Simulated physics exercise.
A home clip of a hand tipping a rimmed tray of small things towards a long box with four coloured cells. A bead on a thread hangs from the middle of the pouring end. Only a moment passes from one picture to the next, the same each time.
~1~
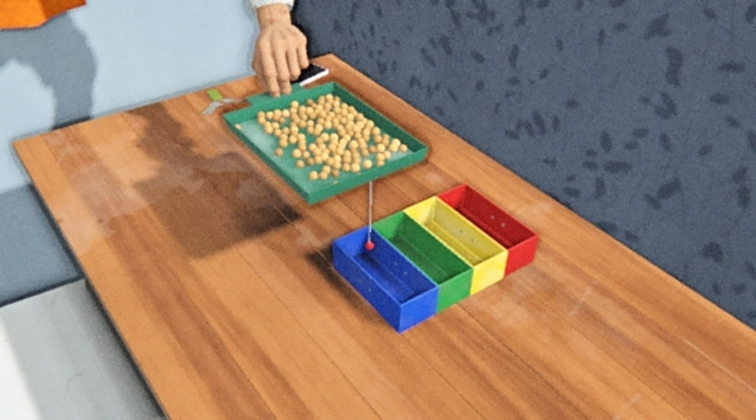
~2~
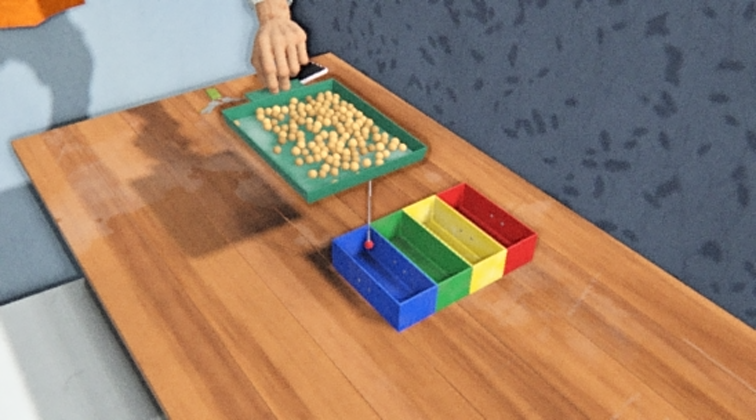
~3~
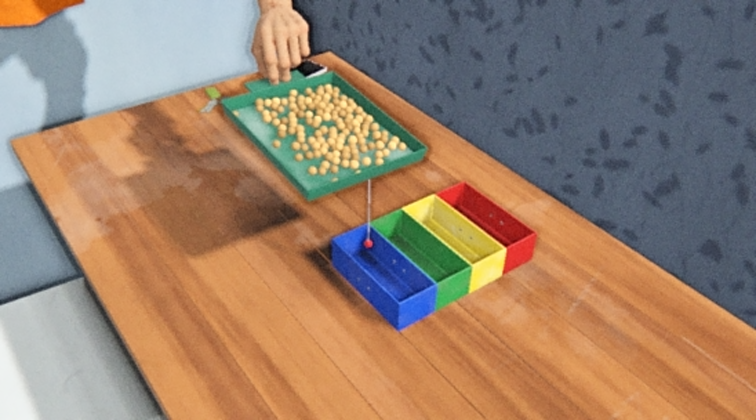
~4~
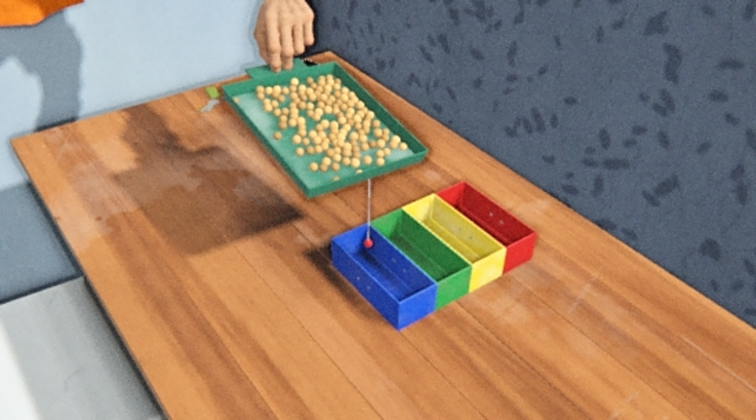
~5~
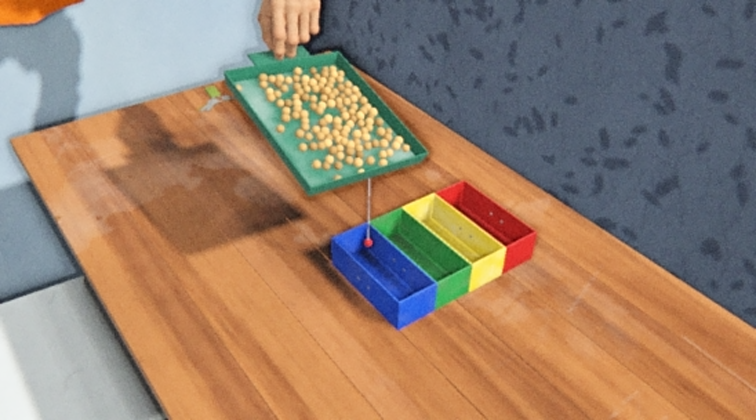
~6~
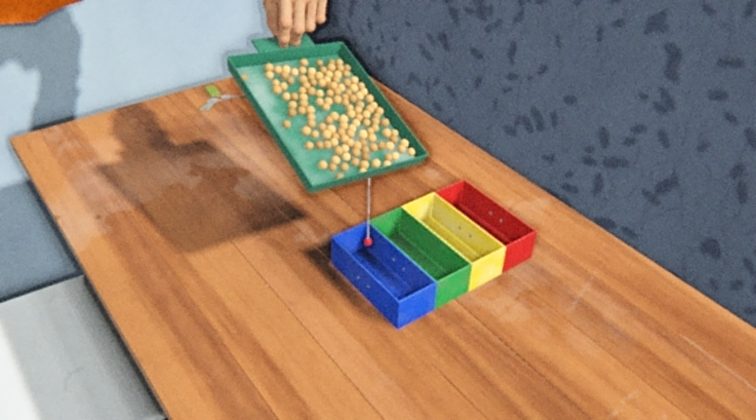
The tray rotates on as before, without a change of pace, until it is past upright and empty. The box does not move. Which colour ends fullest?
It favours the green compartment.
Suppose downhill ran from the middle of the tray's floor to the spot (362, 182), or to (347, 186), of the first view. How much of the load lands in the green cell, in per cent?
Roughly 20 per cent, and 0 per cent.
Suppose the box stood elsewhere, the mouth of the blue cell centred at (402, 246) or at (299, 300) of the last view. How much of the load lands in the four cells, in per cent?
Near 90 % and 70 %.
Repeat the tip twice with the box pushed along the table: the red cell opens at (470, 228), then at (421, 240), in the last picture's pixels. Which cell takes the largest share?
In turn: That yellow cell; the cell in red.
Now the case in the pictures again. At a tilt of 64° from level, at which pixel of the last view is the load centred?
Around (391, 144).
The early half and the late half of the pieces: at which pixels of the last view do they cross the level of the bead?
Early half (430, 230), late half (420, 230).
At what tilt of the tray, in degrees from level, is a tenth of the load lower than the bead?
At some 80 degrees.
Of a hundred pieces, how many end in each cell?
Blue cell: 10 %, green cell: 60 %, yellow cell: 20 %, red cell: 0 %.
Soon, tray tipped steeply; nearly all on the tray; a stray few in the yellow cell; a small part falling or outside the box.
A while on, tray tipped past a quarter turn; about a quarter on the tray; about a third in the green cell; a small part in the yellow cell; a small part in the blue cell; about a quarter falling or outside the box.
Towards the end, tray tipped past a quarter turn; about two thirds in the green cell; about a quarter in the yellow cell; a small part in the blue cell; a stray few falling or outside the box.
Finally, tray tipped past a quarter turn; about two thirds in the green cell; about a quarter in the yellow cell; a small part in the blue cell; none in the red cell; a stray few outside the box.
